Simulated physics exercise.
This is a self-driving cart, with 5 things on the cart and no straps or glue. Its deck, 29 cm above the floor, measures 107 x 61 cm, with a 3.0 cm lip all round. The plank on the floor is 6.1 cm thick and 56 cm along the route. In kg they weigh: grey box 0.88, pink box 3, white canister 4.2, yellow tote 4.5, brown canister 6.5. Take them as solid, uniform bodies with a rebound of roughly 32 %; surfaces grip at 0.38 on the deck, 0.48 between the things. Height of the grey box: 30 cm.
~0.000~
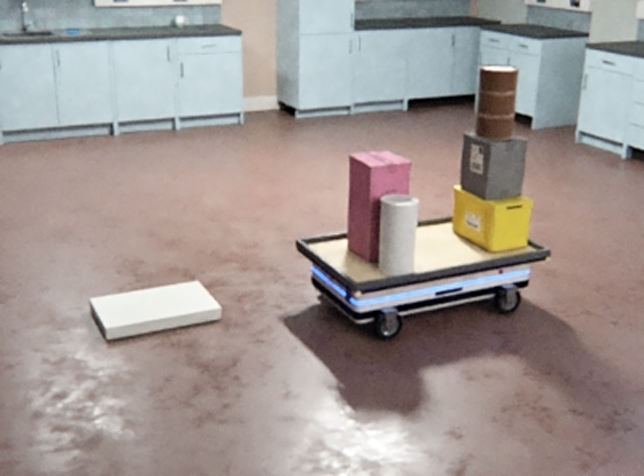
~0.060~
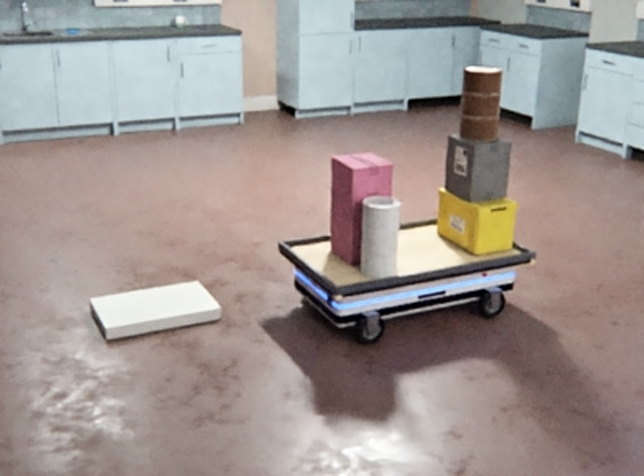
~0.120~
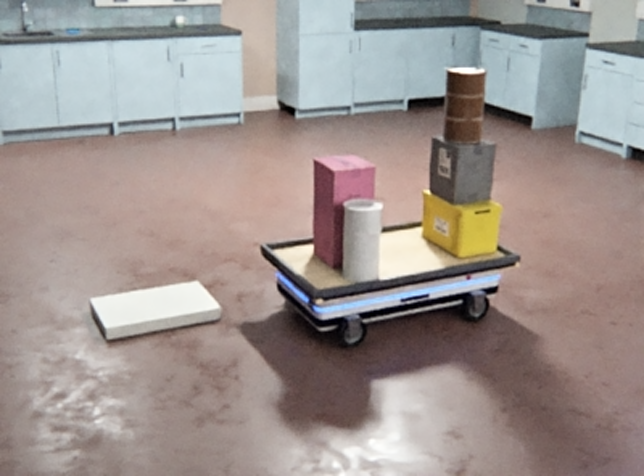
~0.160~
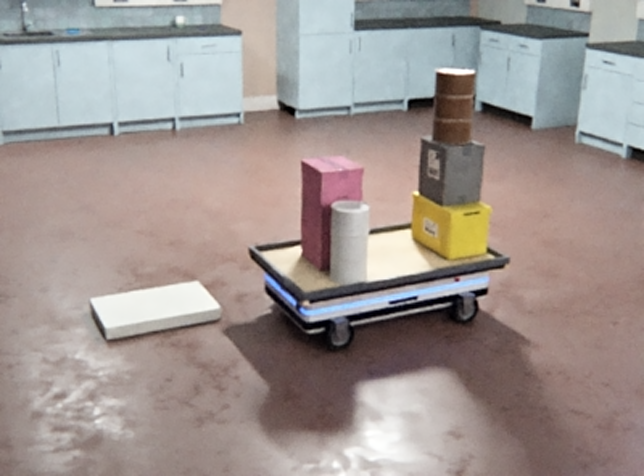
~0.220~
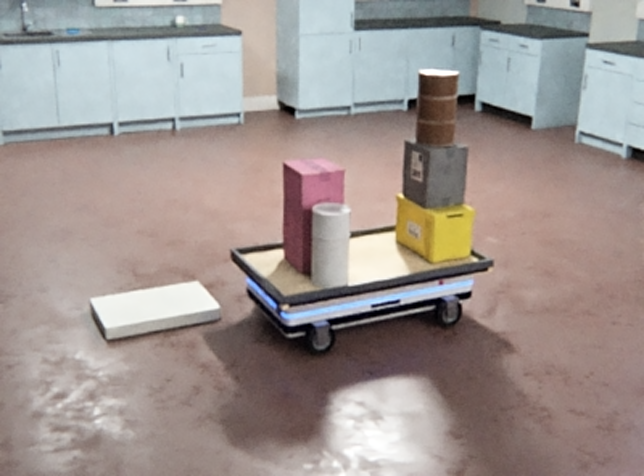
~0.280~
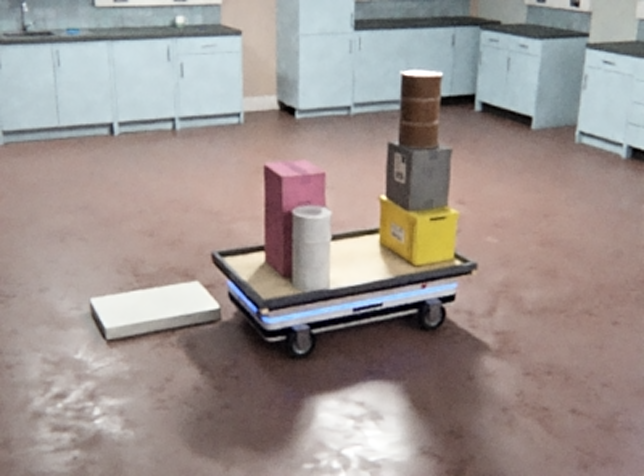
In a room lined with pale blue cabinets, a flat cart carrying a pink box, a white canister, and a brown canister stacked on a grey box and yellow tote rolls left across the reddish floor, nearing a white plank.
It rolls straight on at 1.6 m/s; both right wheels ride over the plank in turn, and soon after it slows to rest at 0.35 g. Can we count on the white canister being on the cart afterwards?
The white canister comes off the cart.
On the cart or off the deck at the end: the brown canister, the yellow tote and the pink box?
The brown canister ends off the deck; the yellow tote is still on the cart; the pink box is still on the cart.
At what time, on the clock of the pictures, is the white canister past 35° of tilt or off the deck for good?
Near 0.8 s.
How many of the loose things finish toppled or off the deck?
3 of them.
Around 0.68 s, cart has run 109 cm; white canister at 25° to upright near (192, 266); pink box at 32° to upright; brown canister shifted 7 cm.
Around 1.08 s, cart has run 173 cm; white canister now off the deck; pink box on its side; grey box at 12° to upright.
Around 1.28 s, cart has run 205 cm; pink box on its side; brown canister at 5° to upright; yellow tote shifted 8 cm.
Around 1.78 s, cart has run 251 cm; pink box on its side; brown canister at 44° to upright; yellow tote shifted 12 cm.
Finally (2.4 s), off the deck, white canister and brown canister; on their side or leaning hard on the cart, pink box; not toppled but over 10 cm from the start, yellow tote; grey box still in place (within 10 cm).
